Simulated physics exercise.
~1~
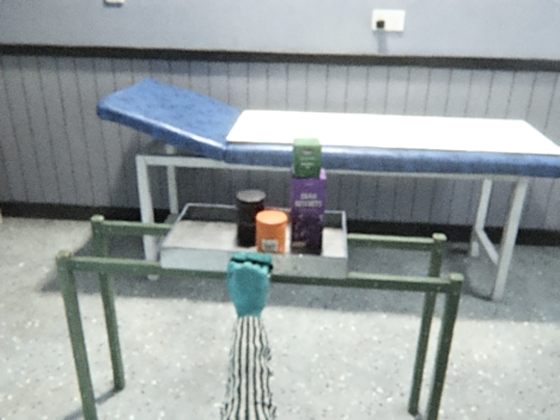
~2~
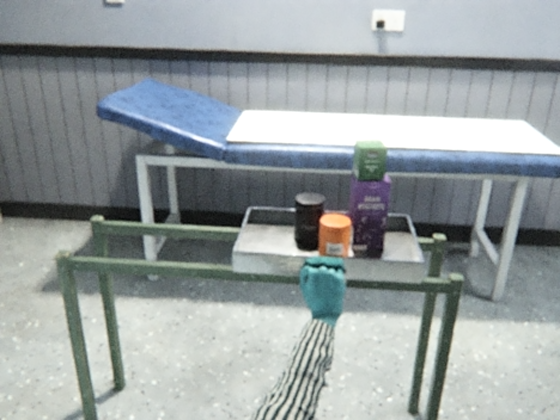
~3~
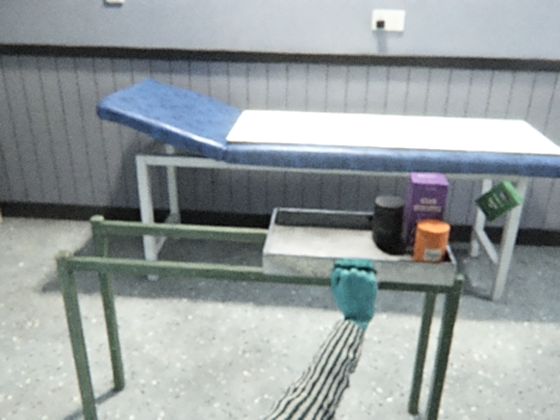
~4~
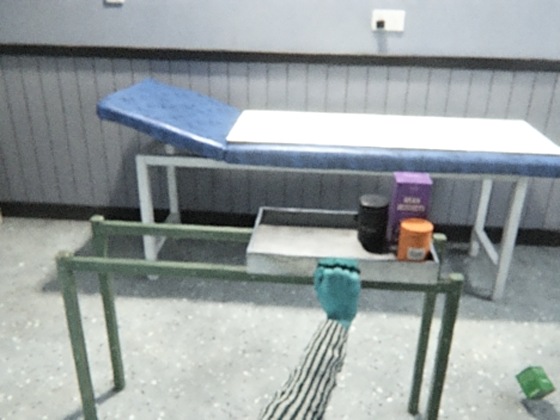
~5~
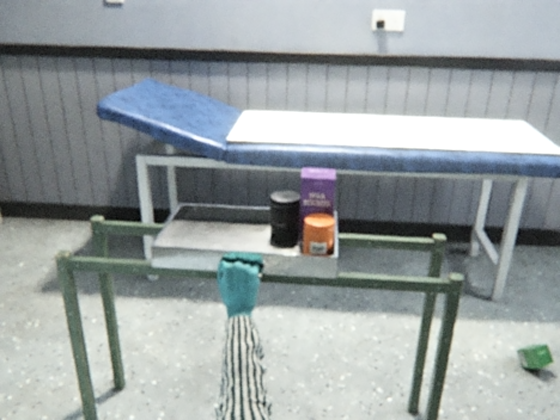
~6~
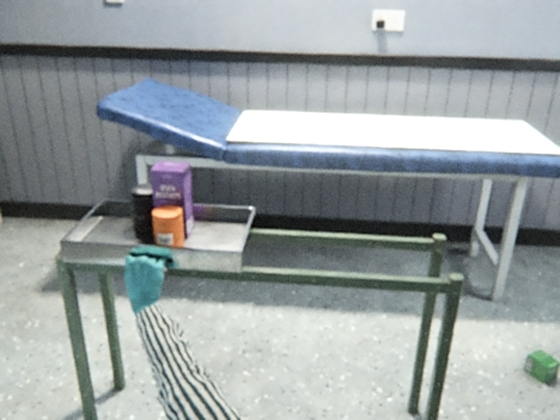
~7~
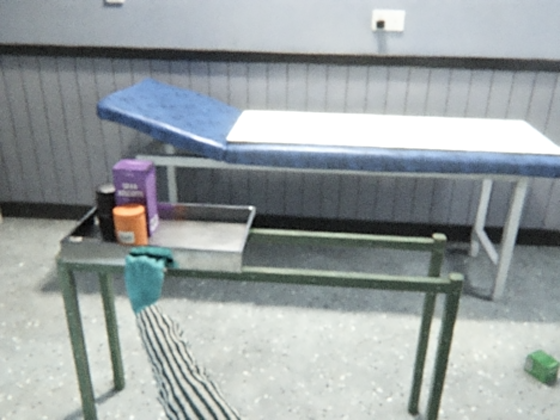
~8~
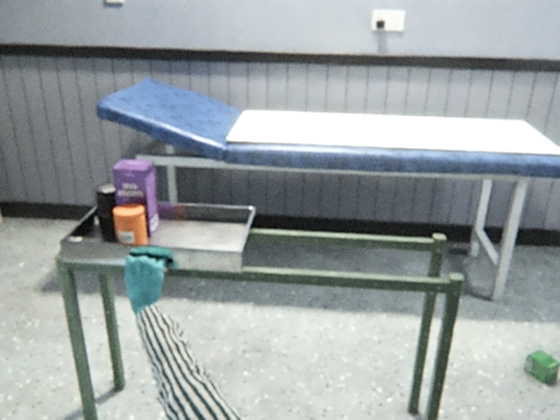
In the video, a teal-gloved hand slides a tray holding a black jar, an orange jar and a purple carton topped by a green packet rightward; the packet falls to the floor, then the tray moves left, its remaining items shifting left but staying upright.
